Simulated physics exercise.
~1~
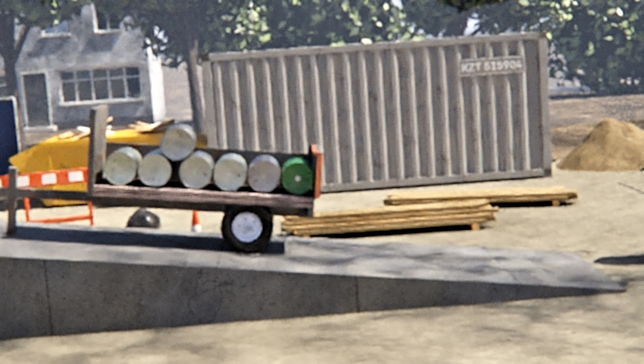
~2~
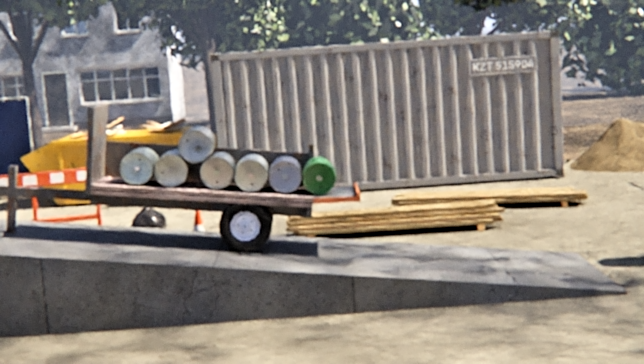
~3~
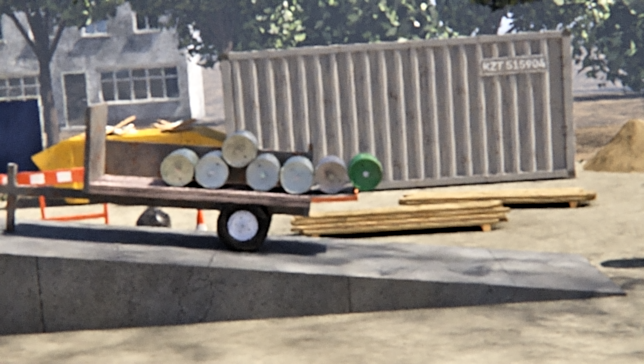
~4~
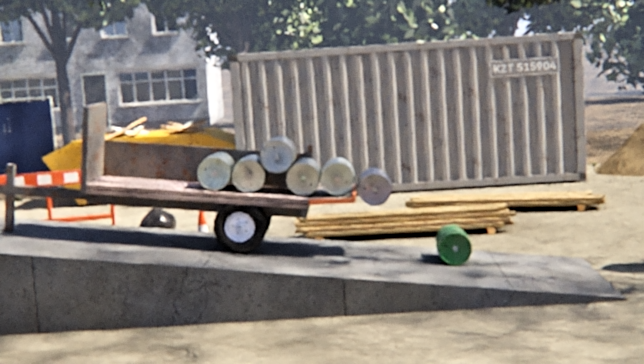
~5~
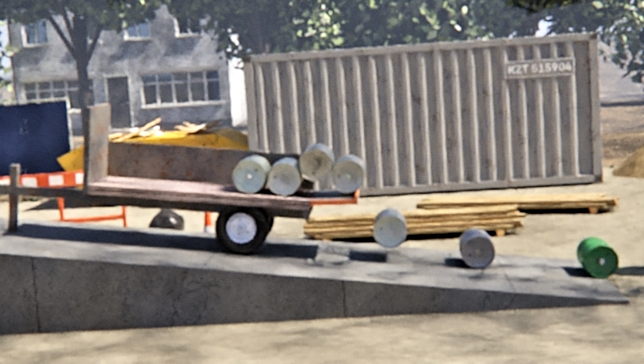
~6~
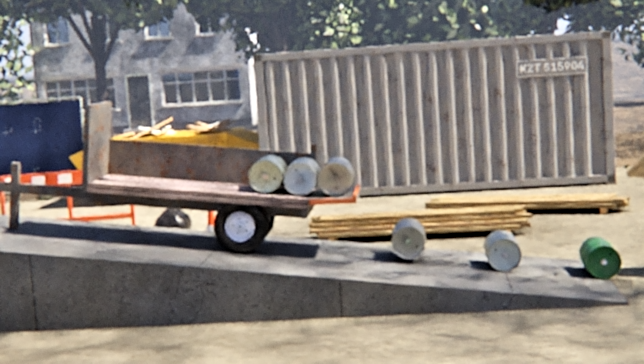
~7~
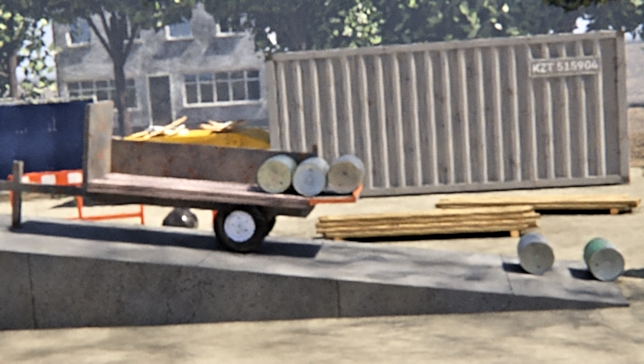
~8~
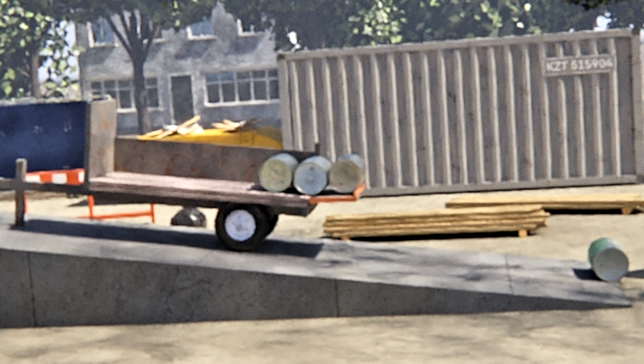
On a sloping yard, a trailer's tailgate drops and several kegs roll out, leaving three aboard.
